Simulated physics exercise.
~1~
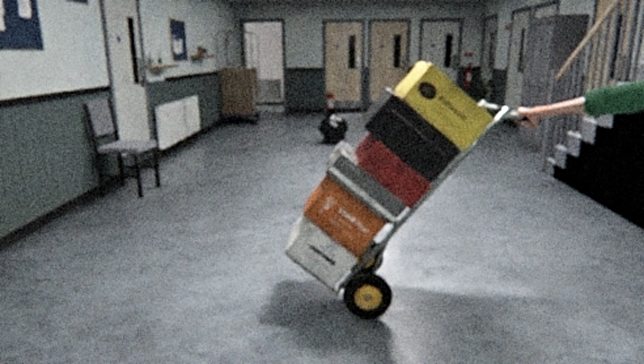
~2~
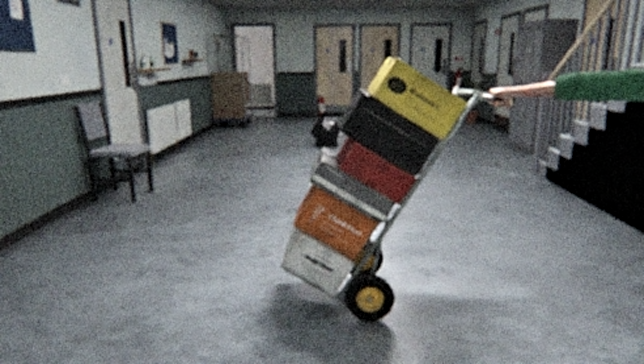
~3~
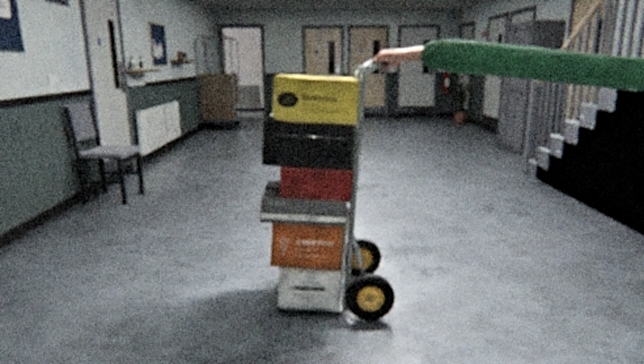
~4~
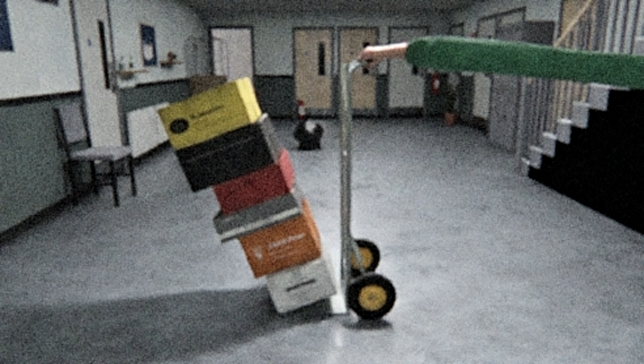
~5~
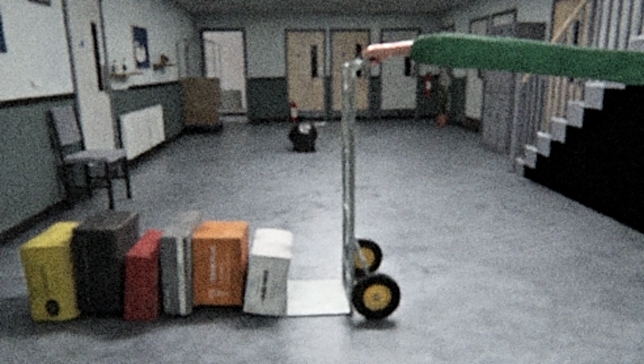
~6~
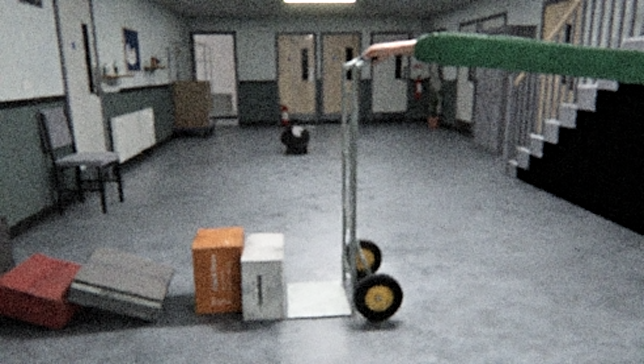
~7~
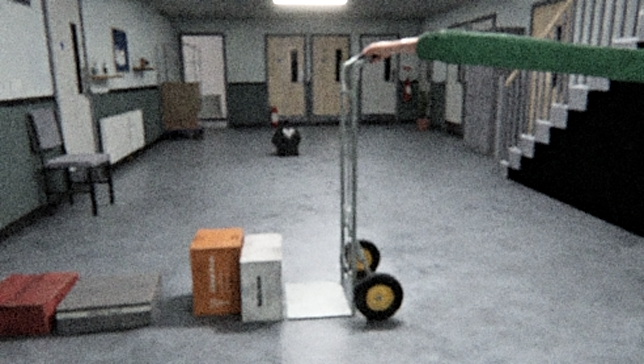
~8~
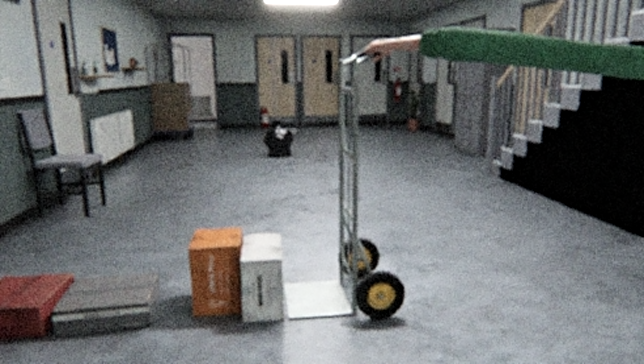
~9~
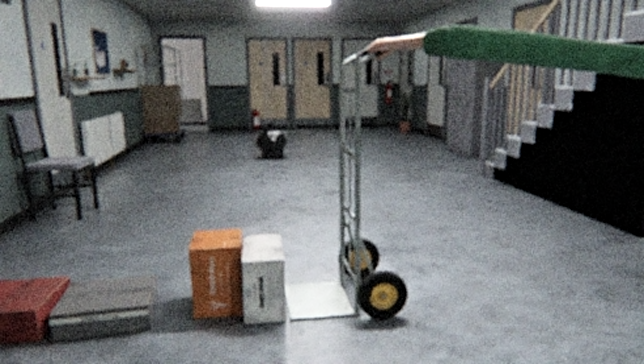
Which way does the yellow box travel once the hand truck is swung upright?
It moves to the left, toppling off the top of the stack and down to the floor on that side.
